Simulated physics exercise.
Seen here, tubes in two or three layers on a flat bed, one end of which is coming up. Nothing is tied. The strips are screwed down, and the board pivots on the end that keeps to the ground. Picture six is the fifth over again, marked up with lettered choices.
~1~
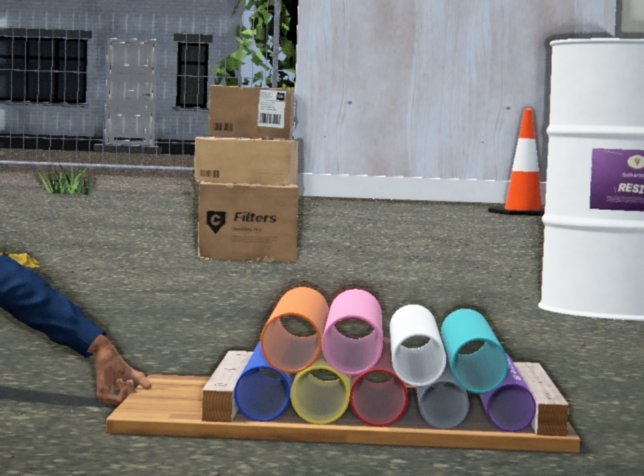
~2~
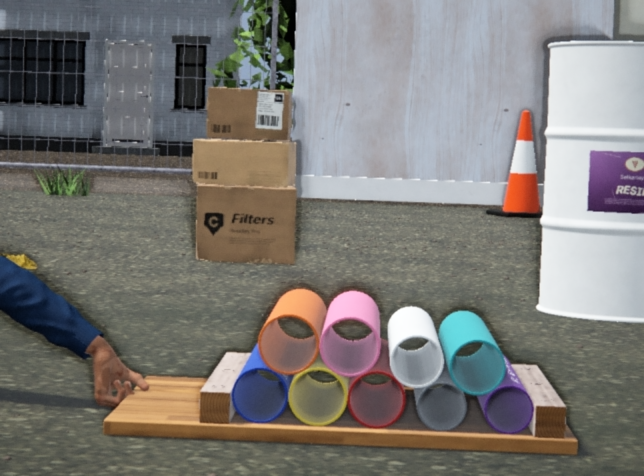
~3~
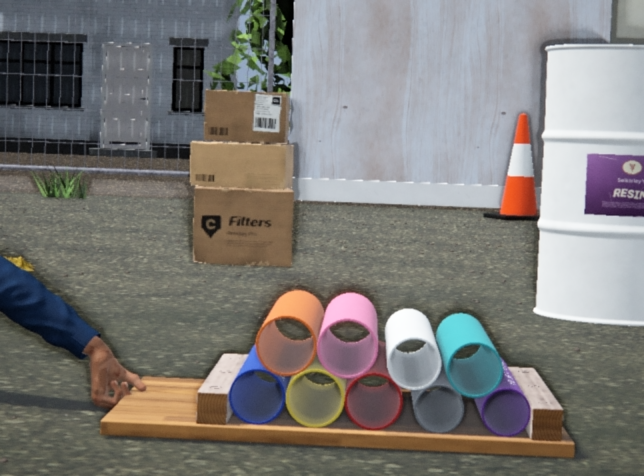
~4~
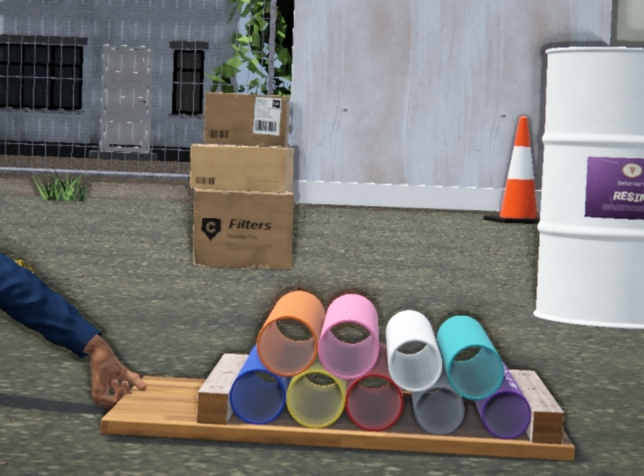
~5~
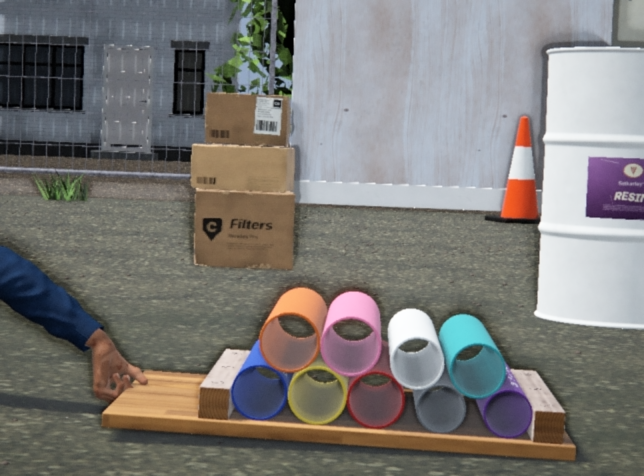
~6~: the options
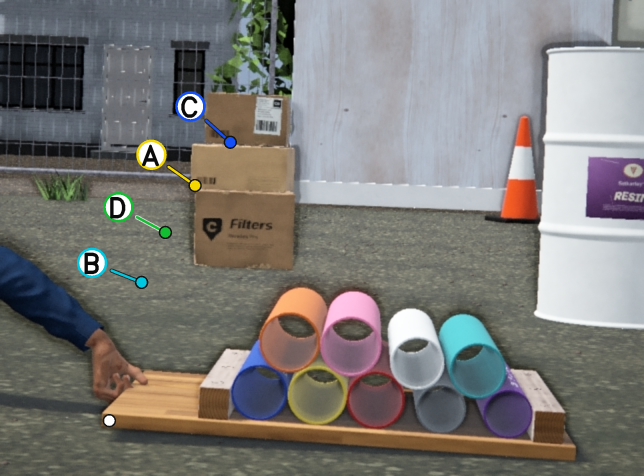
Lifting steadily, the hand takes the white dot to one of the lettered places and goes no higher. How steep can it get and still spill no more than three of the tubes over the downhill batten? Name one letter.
At most to D.
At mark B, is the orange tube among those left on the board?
Yes.
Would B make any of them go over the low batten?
Yes.
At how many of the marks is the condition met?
The number is two.
On the marked copy, A at (195, 186); B at (141, 282); C at (230, 143); D at (165, 232); the white dot at (109, 421).
Following D. Soon after the start, board at 16°.
Later, board at 26°.
In the end, board at 26°, two over the low batten (white, turquoise).
As for the rest, A four over the low batten (pink, white, orange, turquoise); B one over the low batten (turquoise); C four over the low batten (pink, white, orange, turquoise).
